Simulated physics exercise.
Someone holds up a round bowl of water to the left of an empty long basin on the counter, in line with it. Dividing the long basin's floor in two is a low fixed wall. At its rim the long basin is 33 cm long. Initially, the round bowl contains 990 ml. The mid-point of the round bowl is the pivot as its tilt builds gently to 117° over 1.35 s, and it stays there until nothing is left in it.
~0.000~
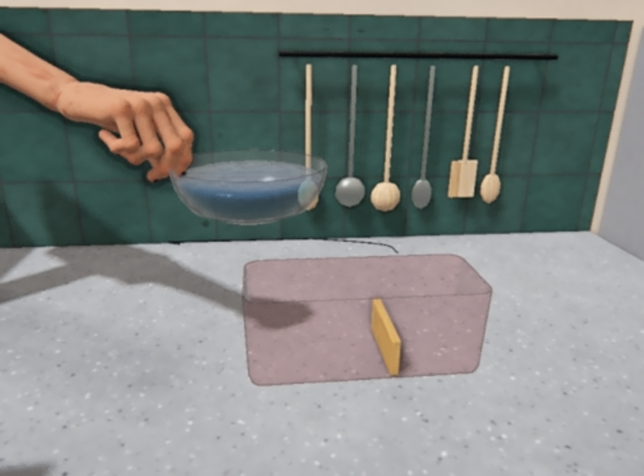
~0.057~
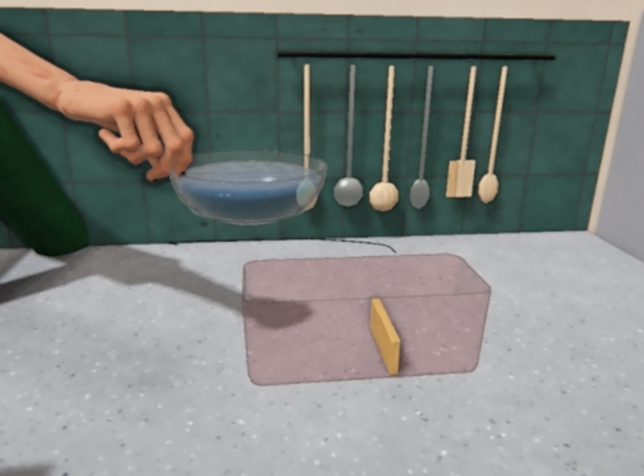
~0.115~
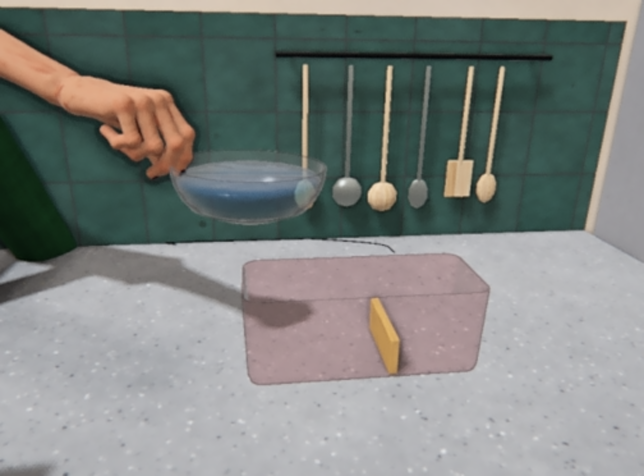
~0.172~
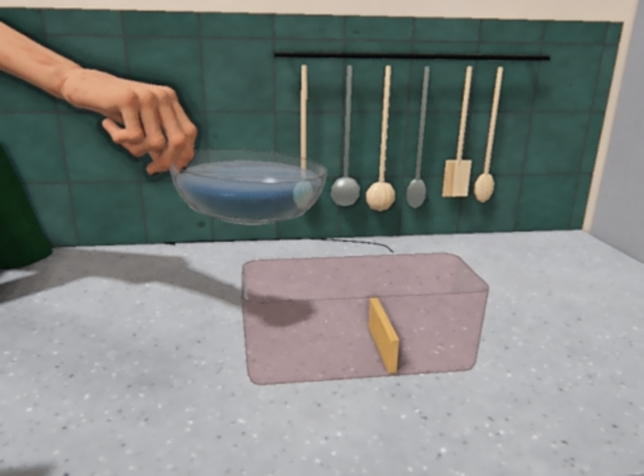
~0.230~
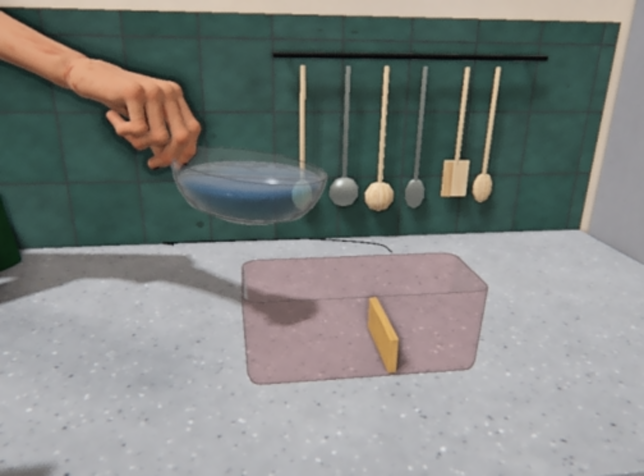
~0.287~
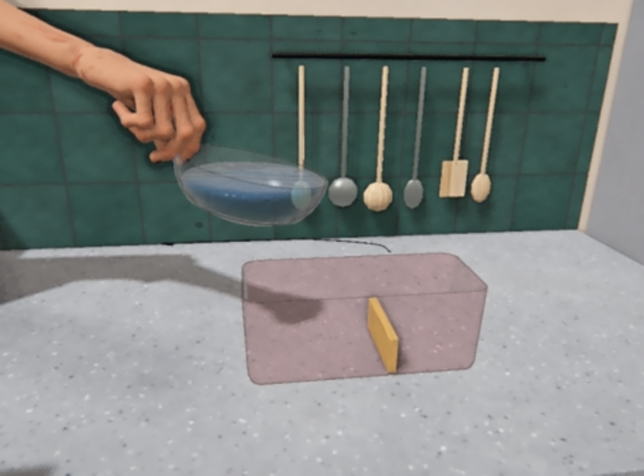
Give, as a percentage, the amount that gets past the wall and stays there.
Past the wall: About 12 %.
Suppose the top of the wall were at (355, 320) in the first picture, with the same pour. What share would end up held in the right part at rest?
Estimate: Close to 55 per cent.
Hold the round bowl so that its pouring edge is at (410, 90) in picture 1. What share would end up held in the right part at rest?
It would then come to around 70 percent.
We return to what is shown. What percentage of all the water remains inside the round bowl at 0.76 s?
Near 22 in a hundred.
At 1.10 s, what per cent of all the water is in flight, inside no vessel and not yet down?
I'd put it at about 5 per cent of the liquid.
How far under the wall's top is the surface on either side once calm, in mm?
The left comes to roughly 24 mm and the right to roughly 46 mm.
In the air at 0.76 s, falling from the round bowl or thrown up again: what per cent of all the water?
Roughly 36 percent.
After 0.76 s the tilt is 69° and 23 per cent is still to pour, 32 is left of the wall and 7 right of it.
After 1.10 s the tilt is 107° and 0 per cent is still to pour, 77 is left of the wall and 11 right of it.
After 1.46 s the tilt is 117° and 0 per cent is still to pour, 77 is left of the wall and 12 right of it.
After 1.85 s the tilt is 117° and 0 per cent is still to pour, 77 is left of the wall and 12 right of it.
In the end 77 per cent lies left of the wall, 12 right of it and 11 outside.
